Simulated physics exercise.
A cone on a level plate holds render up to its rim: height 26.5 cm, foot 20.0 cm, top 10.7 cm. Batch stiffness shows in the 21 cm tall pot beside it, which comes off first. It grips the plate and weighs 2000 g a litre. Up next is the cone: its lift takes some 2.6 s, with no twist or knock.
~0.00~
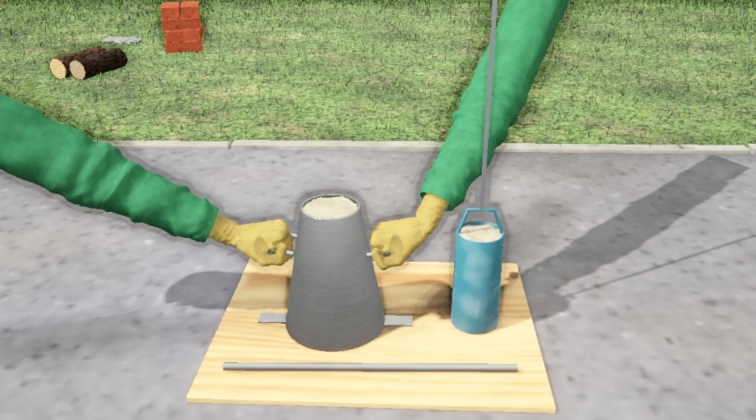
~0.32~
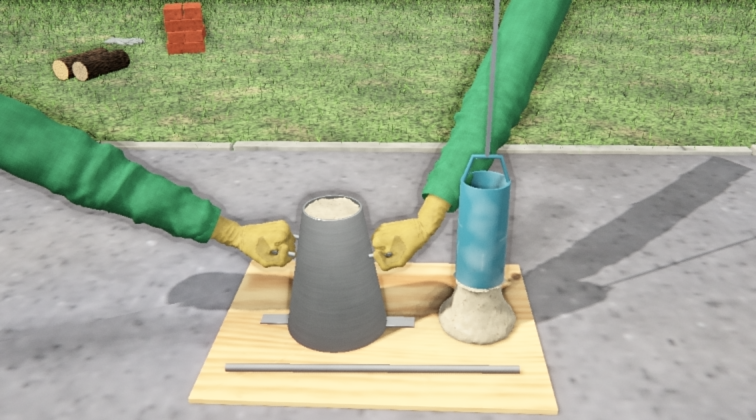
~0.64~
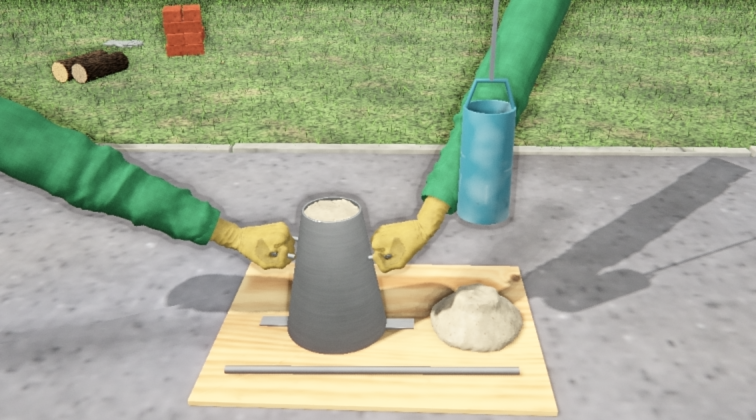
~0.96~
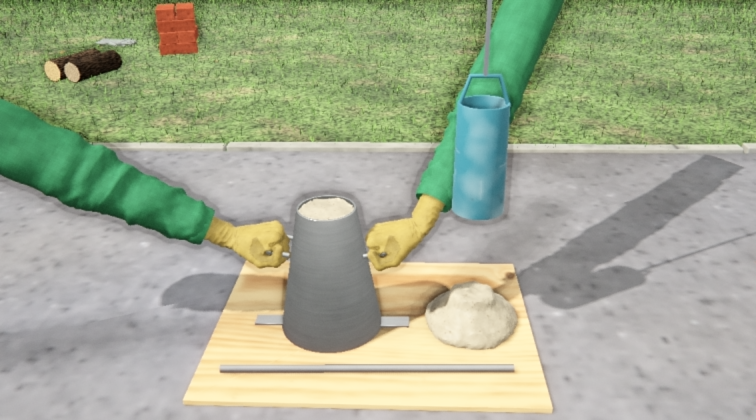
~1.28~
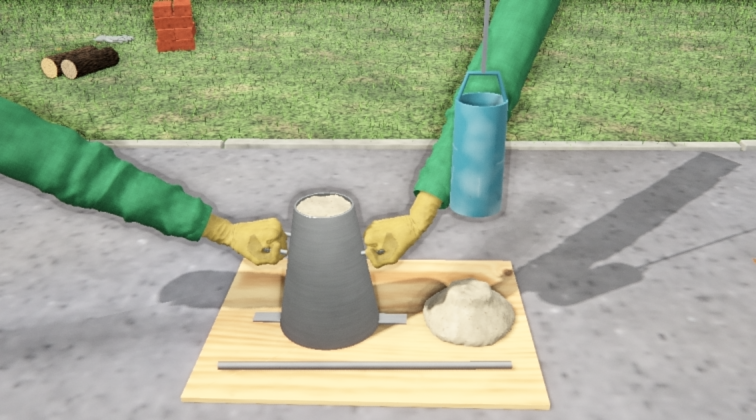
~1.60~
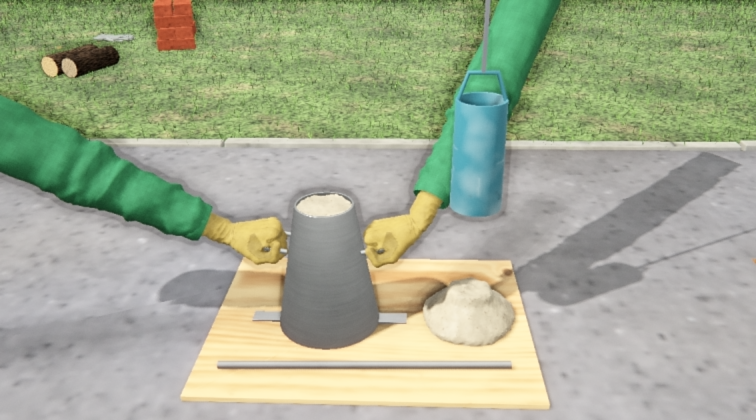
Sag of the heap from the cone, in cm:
About 16 cm.
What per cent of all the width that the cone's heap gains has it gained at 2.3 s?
Roughly 80 per cent.
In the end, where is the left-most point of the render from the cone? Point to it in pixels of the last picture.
Near (248, 327).
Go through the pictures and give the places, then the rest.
Middle of the pot's mouth at (480, 233), still down; middle of the cone's top at (330, 207), not yet moved, in the first picture.
Middle of the pot's mouth at (486, 182), raised 11 cm; middle of the cone's top at (332, 208), not yet moved, in the second picture.
Middle of the pot's mouth at (490, 108), raised 26 cm; the pot's heap 7.8 cm high and 19 cm wide, top at (478, 294); middle of the cone's top at (332, 210), not yet moved, in the third picture.
Middle of the pot's mouth at (484, 104), raised 26 cm; the pot's heap 7.8 cm high and 19 cm wide, top at (473, 292); middle of the cone's top at (326, 209), not yet moved, in the fourth picture.
Middle of the pot's mouth at (482, 101), raised 26 cm; the pot's heap 7.8 cm high and 19 cm wide, top at (470, 289); middle of the cone's top at (324, 206), not yet moved, in the fifth picture.
Middle of the pot's mouth at (482, 101), raised 26 cm; the pot's heap 7.8 cm high and 19 cm wide, top at (470, 288); middle of the cone's top at (324, 205), not yet moved, in the sixth picture.
After 2.3 s, the cone is up 6.9 cm; the render has come down 12 cm to 14 cm and is 31 cm wide.
After 2.9 s, the cone is up 17 cm; the render has come down 16 cm to 11 cm and is 34 cm wide.
After 3.6 s, the cone is up 28 cm; the render has come down 16 cm to 11 cm and is 34 cm wide.
After 4.3 s, the cone is clear; the render has come down 16 cm to 11 cm and is 34 cm wide.
After 4.9 s, at rest, the cone is clear; the render has come down 16 cm to 11 cm and is 34 cm wide.
